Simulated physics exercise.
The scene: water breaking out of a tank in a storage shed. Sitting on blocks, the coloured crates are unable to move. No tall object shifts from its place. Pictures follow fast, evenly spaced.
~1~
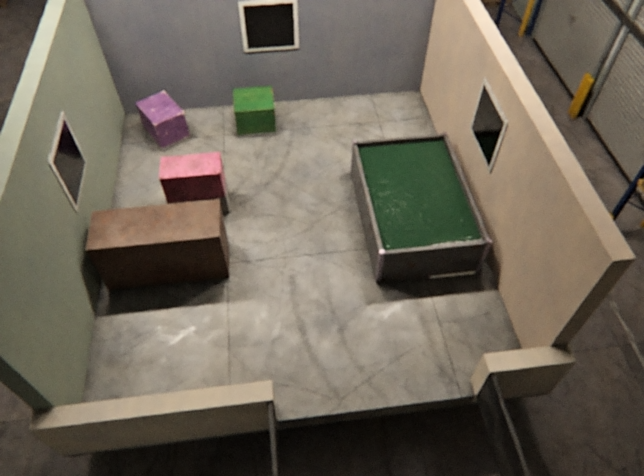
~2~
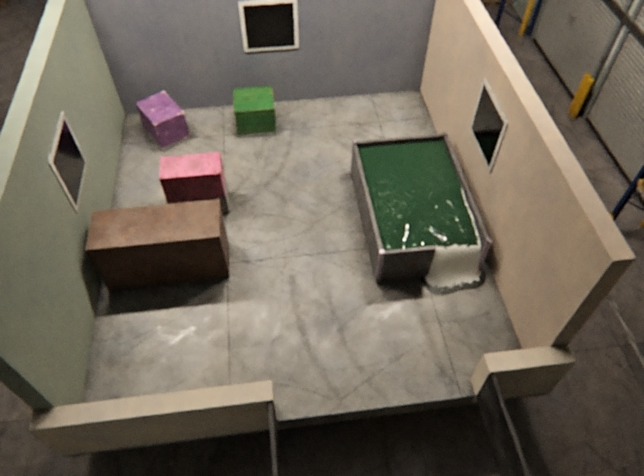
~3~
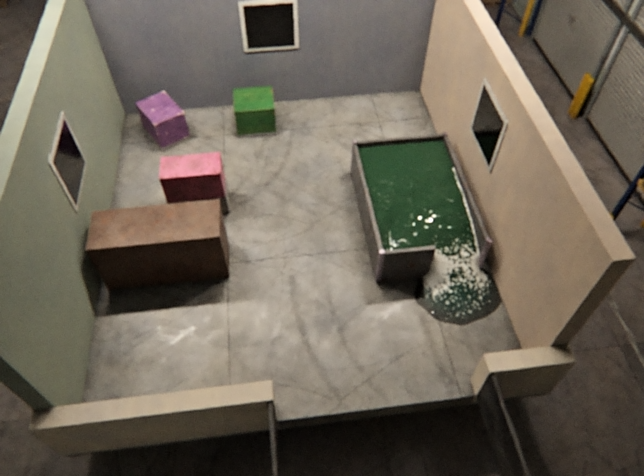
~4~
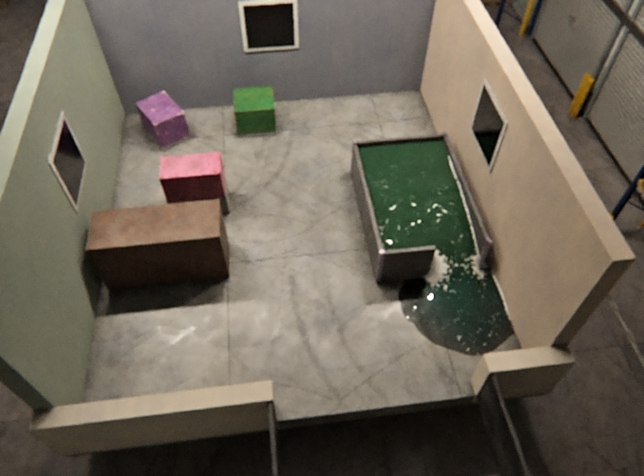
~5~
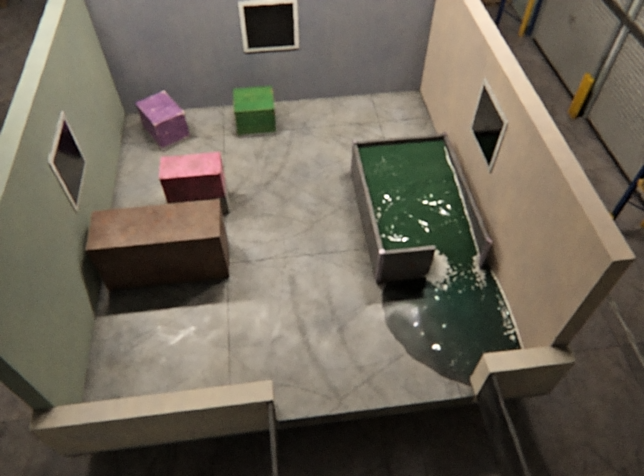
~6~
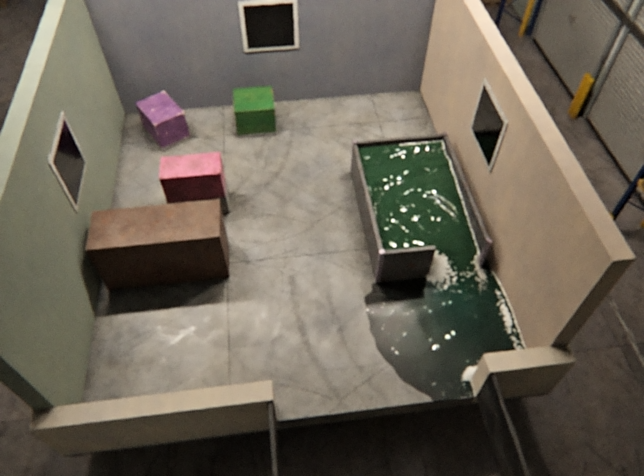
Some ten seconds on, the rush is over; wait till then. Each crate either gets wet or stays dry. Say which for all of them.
Result: Green crate: A dry one, purple crate: A dry one, pink crate: A dry one.
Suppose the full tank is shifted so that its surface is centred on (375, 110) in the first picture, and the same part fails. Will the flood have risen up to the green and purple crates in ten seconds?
Result: Green avoids it; purple avoids it.
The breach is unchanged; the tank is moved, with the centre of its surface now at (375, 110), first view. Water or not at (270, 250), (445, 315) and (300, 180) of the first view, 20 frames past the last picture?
In that order: Not flooded, flooded, clear.
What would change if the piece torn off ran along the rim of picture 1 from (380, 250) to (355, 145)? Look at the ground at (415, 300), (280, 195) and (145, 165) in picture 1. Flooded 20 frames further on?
First: Spared by the leak. Second: Reached by the flood. Third: Reached by the flood.
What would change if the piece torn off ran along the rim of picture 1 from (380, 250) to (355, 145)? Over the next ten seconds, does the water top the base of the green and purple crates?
Observed: Green crate is doused; purple crate is doused.
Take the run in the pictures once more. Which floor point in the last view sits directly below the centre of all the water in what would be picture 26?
At about (406, 263).
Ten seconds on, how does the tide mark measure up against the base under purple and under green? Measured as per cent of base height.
Respectively 30 % and 40 %.
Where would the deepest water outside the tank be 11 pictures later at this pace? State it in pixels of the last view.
Roughly (493, 375).
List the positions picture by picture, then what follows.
In the first picture, the tank at (416, 192) is whole and still.
In the second picture, water pours out at (454, 263) and has run to (430, 286).
In the third picture, water pours out at (453, 264) and has run to (452, 319).
In the fourth picture, the front is at (487, 346), out from the gap at (453, 265).
In the fifth picture, the front is at a hidden place, out from the gap at (453, 264).
In the sixth picture, the front is at a hidden place, out from the gap at (453, 264).
A moment on, water covers 10 % of the floor; the green crate not reached, the purple crate not reached, the pink crate not reached.
Next, water covers 15 % of the floor; the green crate not reached, the purple crate not reached, the pink crate not reached.
Then, water covers 35 % of the floor; the green crate not reached, the purple crate not reached, the pink crate not reached.
Later, water covers 40 % of the floor; the green crate not reached, the purple crate not reached, the pink crate water round its plinth.
In the end, water covers 60 % of the floor; the green crate stayed above the water, the purple crate stayed above the water, the pink crate stayed above the water.
